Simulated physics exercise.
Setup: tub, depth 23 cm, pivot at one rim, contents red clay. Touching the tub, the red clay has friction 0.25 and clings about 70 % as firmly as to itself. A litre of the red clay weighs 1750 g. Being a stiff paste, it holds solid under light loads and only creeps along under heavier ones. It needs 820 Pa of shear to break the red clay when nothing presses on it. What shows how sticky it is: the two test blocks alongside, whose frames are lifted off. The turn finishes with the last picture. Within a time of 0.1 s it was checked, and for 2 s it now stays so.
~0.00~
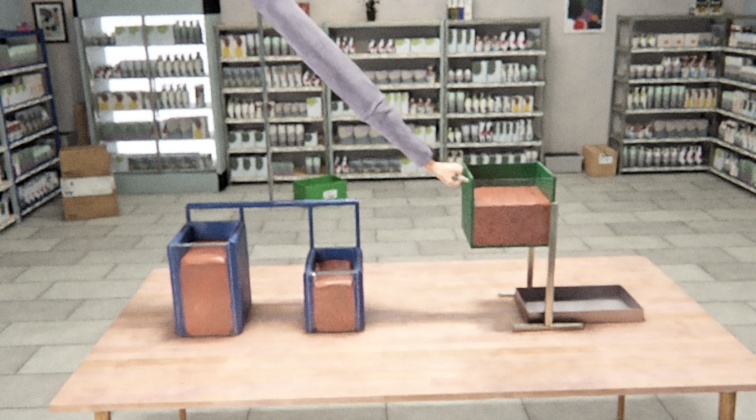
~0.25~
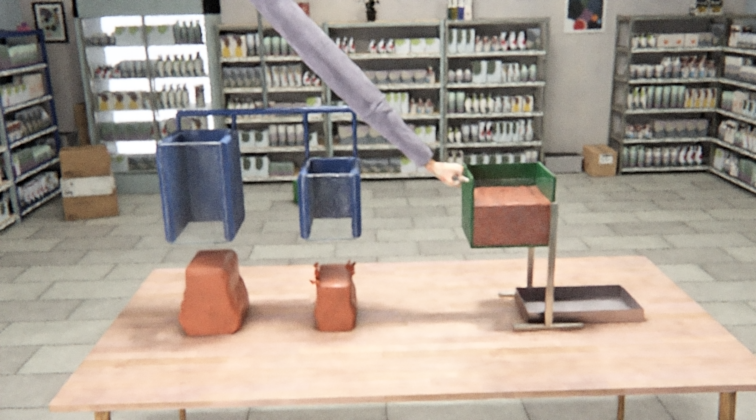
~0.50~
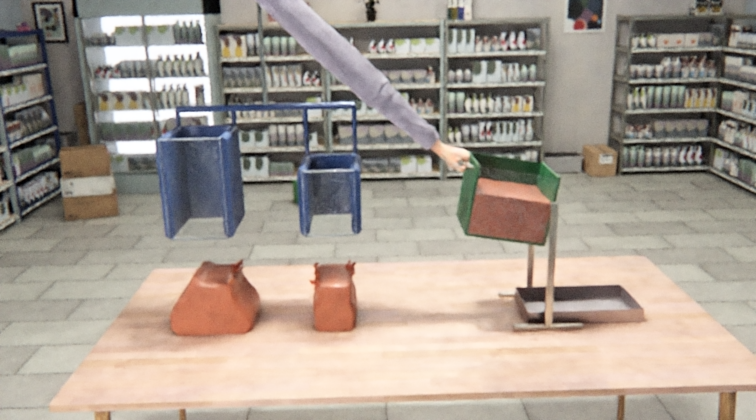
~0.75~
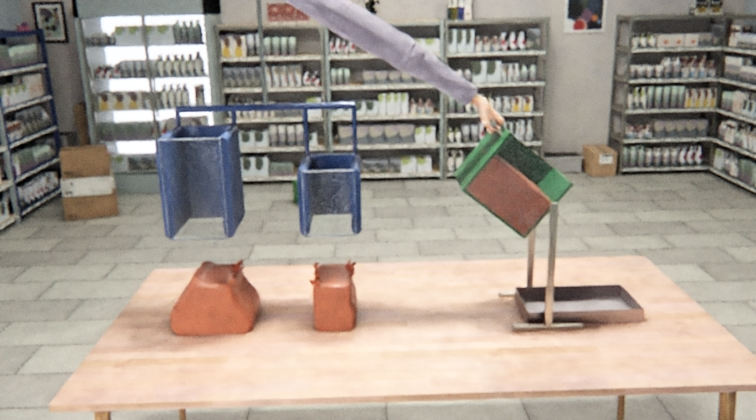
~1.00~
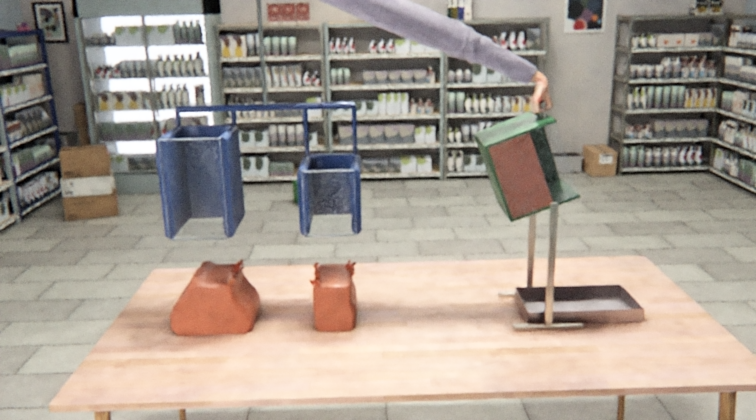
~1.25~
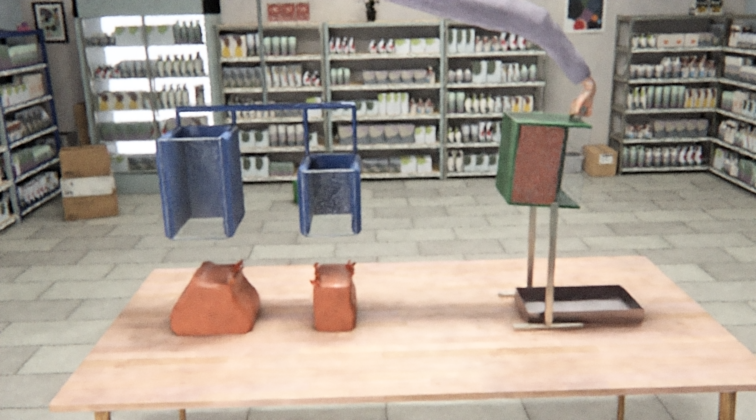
Blue moulds lifting off two red clay blocks, the left one slumping, before a hand tilts a clay-filled green tub rightward.
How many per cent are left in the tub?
About 56 %.
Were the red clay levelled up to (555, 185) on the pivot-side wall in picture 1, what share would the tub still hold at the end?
40 %.
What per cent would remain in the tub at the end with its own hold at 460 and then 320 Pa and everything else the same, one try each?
It'd be some 50 percent the first time and some 50 percent the second.
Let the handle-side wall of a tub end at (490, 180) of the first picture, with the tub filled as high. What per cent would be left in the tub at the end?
The tub would end up holding some 100 % of it.
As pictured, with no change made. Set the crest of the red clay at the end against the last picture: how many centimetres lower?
13 cm or so.
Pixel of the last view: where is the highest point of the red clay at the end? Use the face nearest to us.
About (525, 167).
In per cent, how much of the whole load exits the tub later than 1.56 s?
Roughly 40 %.
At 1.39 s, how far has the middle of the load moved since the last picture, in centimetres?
About 3 cm.
After 1.39 s, the tub is at 95 degrees and holds 100 %.
After 1.56 s, the tub is at 95 degrees and holds 98 %.
After 1.73 s, the tub is at 95 degrees and holds 74 %.
After 1.90 s, the tub is at 95 degrees and holds 56 %.
After 3.25 s, at the end, the tub is at 95 degrees and holds 56 %.
